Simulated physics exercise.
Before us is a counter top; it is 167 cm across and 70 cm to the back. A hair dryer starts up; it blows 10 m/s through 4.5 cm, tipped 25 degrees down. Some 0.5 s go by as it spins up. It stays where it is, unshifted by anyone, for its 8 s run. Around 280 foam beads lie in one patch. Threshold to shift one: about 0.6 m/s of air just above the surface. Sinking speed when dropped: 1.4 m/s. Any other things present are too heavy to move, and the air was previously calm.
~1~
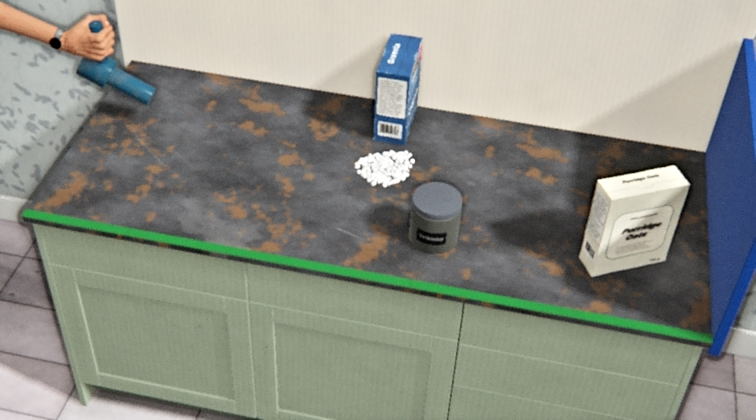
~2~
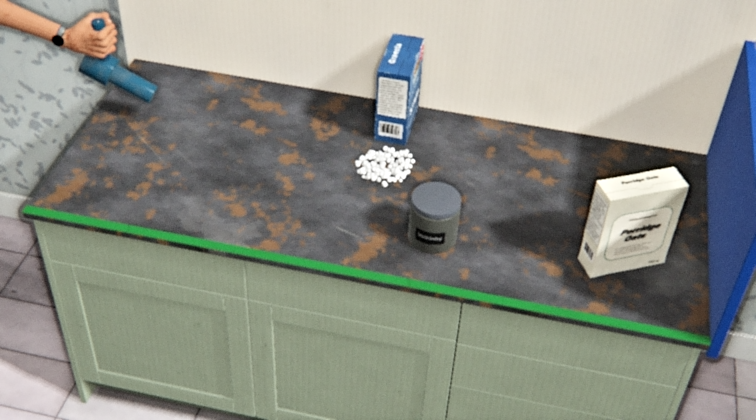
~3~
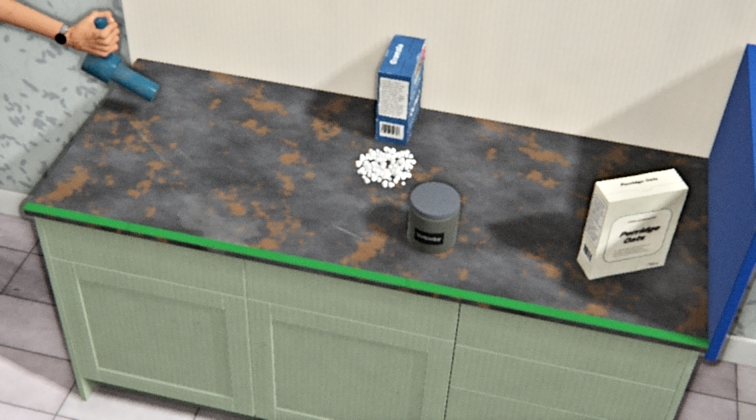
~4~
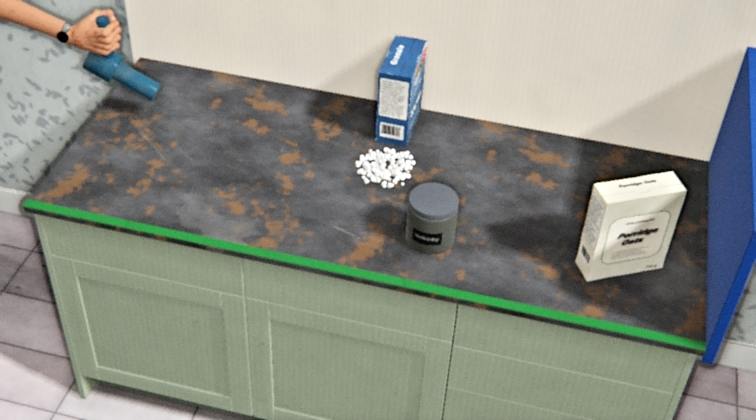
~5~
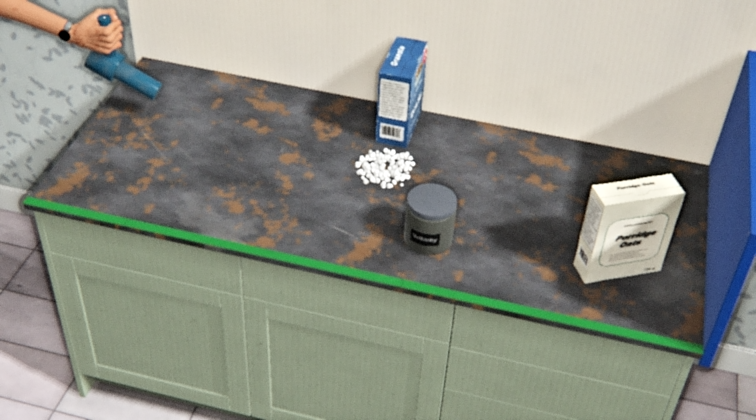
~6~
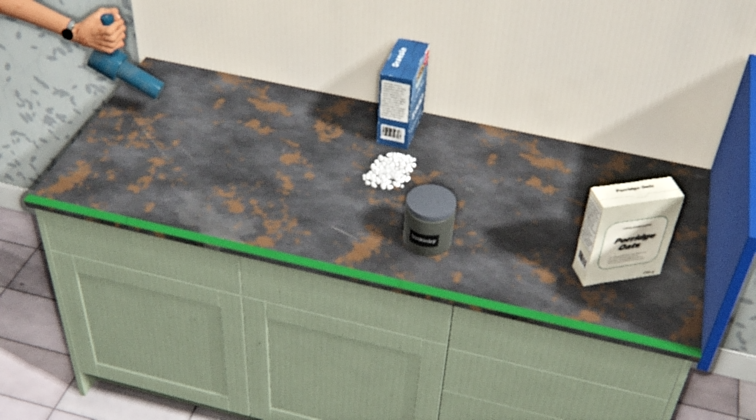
A hand aims a blue hair dryer across a counter, and some white beads shift slightly right.
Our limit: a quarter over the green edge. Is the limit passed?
The result is above the limit.
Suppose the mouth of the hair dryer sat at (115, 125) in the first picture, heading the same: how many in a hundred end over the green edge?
It would come out near 5 in a hundred.
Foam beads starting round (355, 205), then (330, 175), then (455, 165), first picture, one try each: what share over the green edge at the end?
In turn about 90 %, 80 %, 20 %.
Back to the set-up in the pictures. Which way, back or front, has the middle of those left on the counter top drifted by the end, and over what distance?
It moves toward the far edge, close to 30 cm.
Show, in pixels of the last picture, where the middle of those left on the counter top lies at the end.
The middle is around pixel (582, 147).
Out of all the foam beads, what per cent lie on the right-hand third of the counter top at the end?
I'd estimate around 40 per cent.
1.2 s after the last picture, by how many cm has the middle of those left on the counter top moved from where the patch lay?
I'd say close to 85 cm.
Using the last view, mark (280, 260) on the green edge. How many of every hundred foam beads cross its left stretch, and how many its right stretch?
0 % left, 60 % right.
Then, 1.2 s after the last picture the count stands so, 4 % are over the green edge; the middle of those still in play is near (703, 250).
Then, 2.1 s after the last picture the count stands so, 35 % are over the green edge; the middle of those still in play is near (698, 177).
Then, 4.0 s after the last picture the count stands so, 46 % are over the green edge; the middle of those still in play is near (636, 162).
Then, 7.6 s after the last picture, at the end, 59 % are over the green edge; the middle of those still in play is near (582, 147).
